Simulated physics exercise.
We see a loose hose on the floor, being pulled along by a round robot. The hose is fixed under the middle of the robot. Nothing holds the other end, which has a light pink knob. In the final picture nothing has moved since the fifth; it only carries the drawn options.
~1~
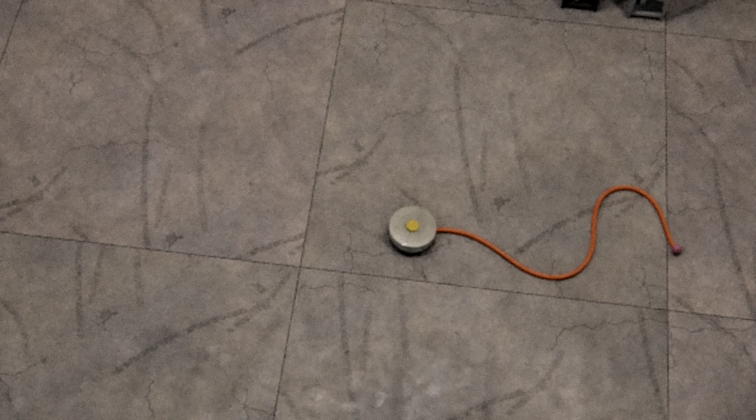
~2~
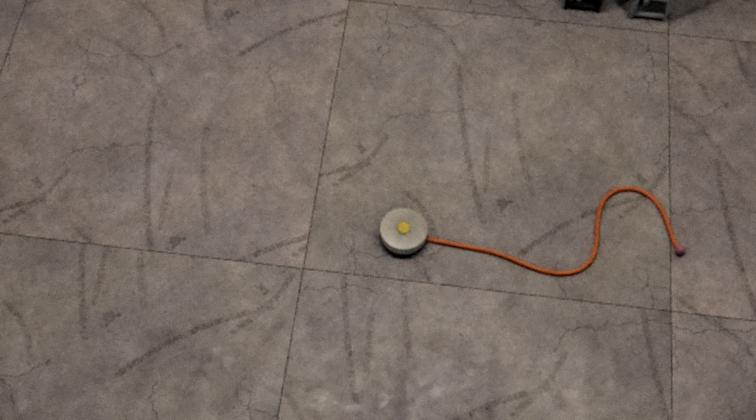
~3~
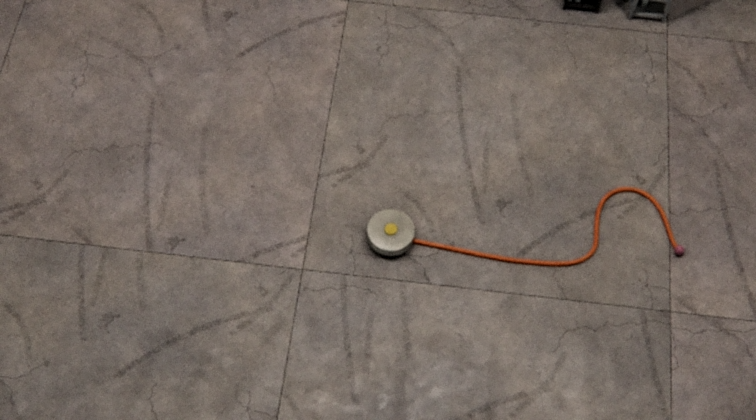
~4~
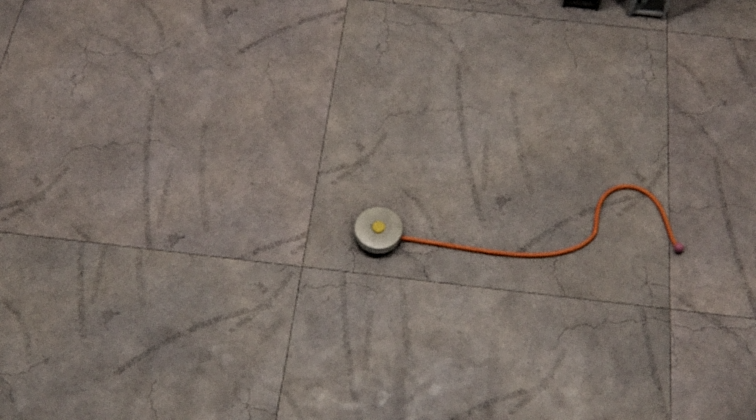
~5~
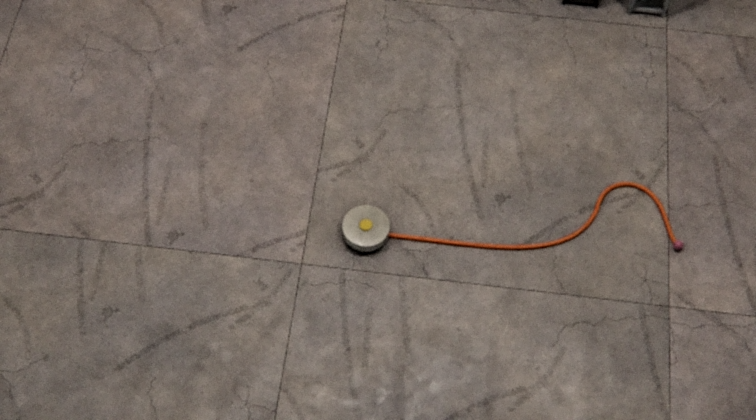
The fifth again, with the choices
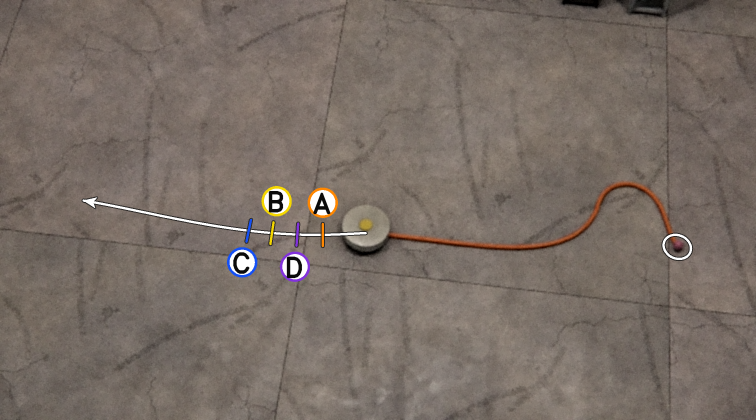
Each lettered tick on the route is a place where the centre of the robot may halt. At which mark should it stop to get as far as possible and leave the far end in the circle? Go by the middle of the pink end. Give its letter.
It can go as far as D.
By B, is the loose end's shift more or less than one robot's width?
Less.
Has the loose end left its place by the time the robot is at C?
By then, yes.
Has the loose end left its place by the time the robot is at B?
By then, yes.
On the marked copy, A at (323, 235); B at (272, 233); C at (249, 231); D at (297, 235); the ring at (677, 247); the route from (366, 233) via (218, 226) to (83, 201).
Following D. Soon after the start, robot (342, 230), middle of the hose (540, 230), free end (678, 245).
Later, robot (319, 231), middle of the hose (517, 225), free end (678, 245).
In the end, robot (297, 230), middle of the hose (496, 224), free end (677, 242); the free end is still in its ring.
As for the rest, A is safe but short; B drags the free end to (662, 230); C drags the free end to (640, 225).
